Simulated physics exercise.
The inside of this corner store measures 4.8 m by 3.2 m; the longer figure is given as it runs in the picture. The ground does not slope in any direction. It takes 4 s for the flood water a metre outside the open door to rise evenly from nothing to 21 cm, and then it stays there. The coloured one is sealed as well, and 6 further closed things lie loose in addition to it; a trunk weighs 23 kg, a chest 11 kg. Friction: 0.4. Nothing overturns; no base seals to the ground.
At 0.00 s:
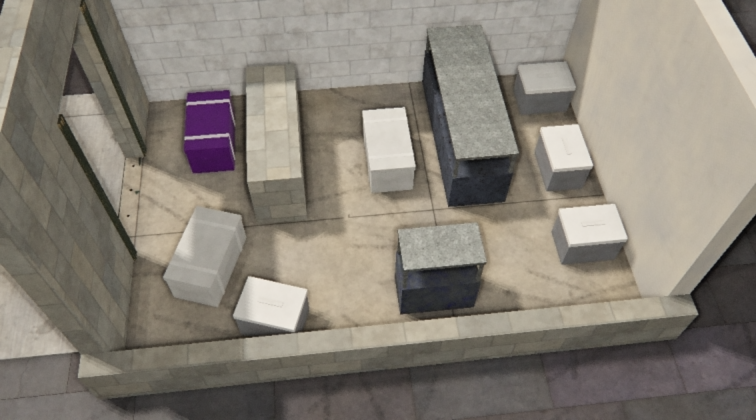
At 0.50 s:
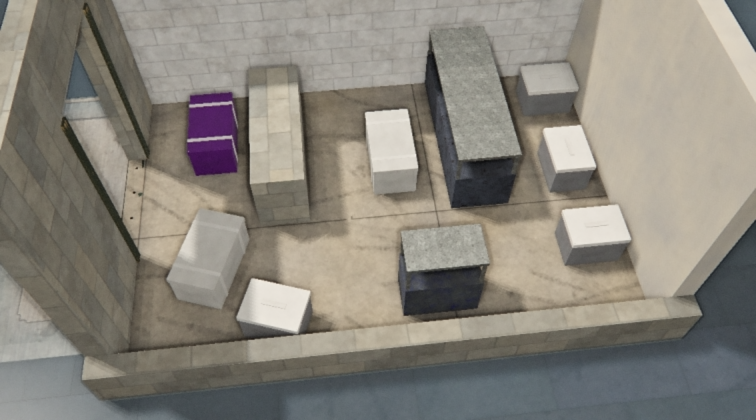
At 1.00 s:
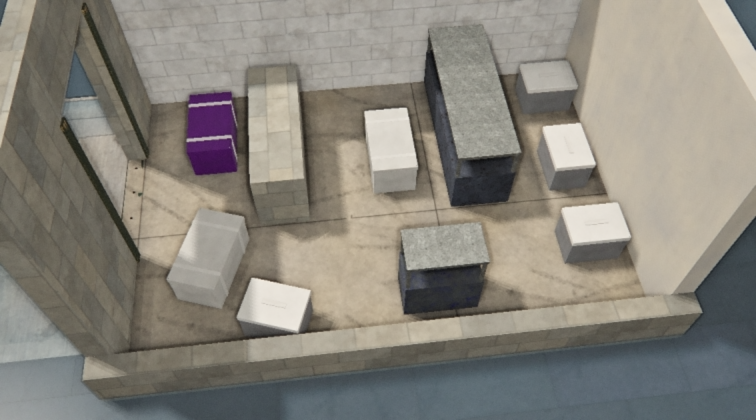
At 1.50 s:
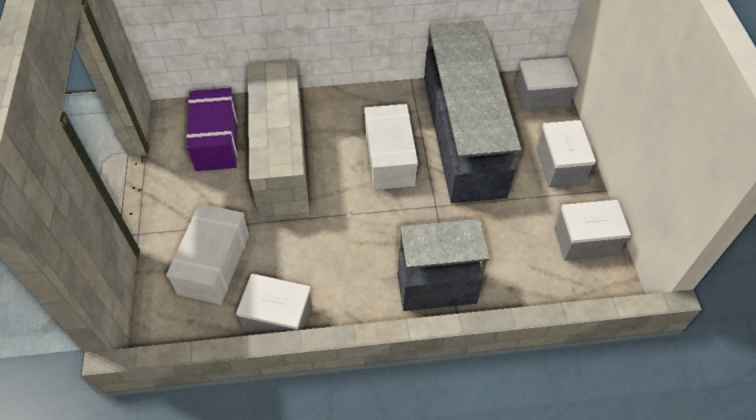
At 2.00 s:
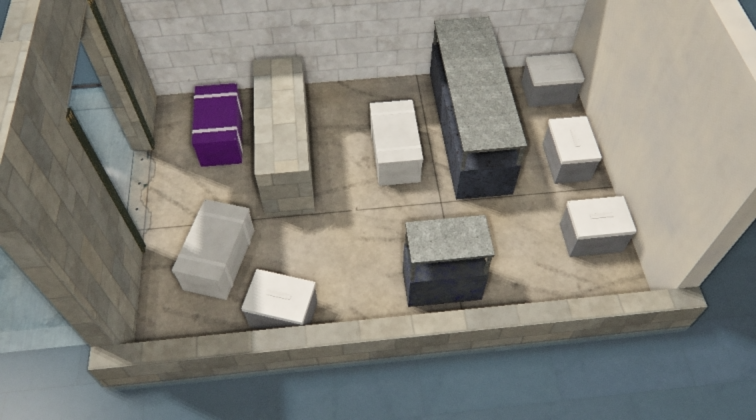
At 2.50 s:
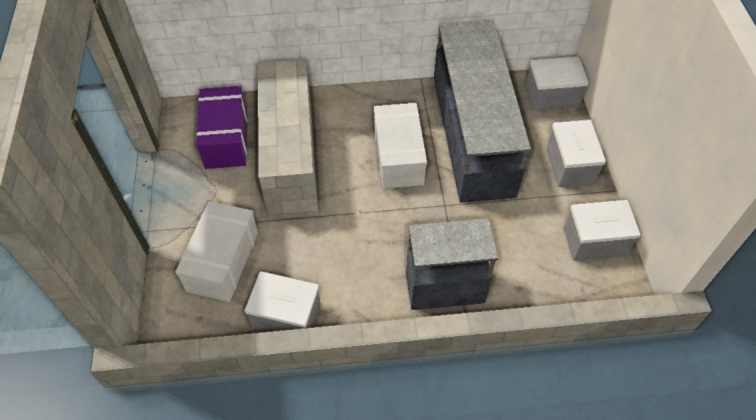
A small walled store with a purple trunk, pale boxes and counters stayed still as the view shifted slightly, and then a little water spread over the floor just inside the left doorway.
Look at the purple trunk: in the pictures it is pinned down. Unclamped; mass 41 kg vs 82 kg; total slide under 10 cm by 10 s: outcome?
Looks to me like only the heavy option works.
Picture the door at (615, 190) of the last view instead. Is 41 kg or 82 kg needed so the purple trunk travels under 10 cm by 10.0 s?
Well, then the lesser option suffices.
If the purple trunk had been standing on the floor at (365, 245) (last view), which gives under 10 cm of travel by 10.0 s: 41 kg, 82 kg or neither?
The answer: You need the heavier weight.
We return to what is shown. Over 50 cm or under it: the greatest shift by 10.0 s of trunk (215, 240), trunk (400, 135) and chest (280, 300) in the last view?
Exceeded, Exceeded, Exceeded, in that order.
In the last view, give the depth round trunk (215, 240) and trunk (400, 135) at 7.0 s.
First roughly 10 cm, second roughly 1 cm.
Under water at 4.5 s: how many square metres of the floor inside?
Some 3.5 m2 of it.
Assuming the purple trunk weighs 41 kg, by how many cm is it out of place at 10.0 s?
About 40 cm.
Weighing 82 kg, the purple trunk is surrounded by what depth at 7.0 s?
Close to 14 cm deep.
After 3.5 s the purple trunk would be 0 cm from its start with 41 kg and 0 cm from its start with 82 kg; 4 cm of water round it then.
After 4.5 s the purple trunk would be 2 cm from its start with 41 kg and 0 cm from its start with 82 kg; 9 cm of water round it then.
After 7.0 s the purple trunk would be 27 cm from its start with 41 kg and 0 cm from its start with 82 kg; 14 cm of water round it then.
After 10.0 s the purple trunk would be 37 cm from its start with 41 kg and 0 cm from its start with 82 kg; 17 cm of water round it then.
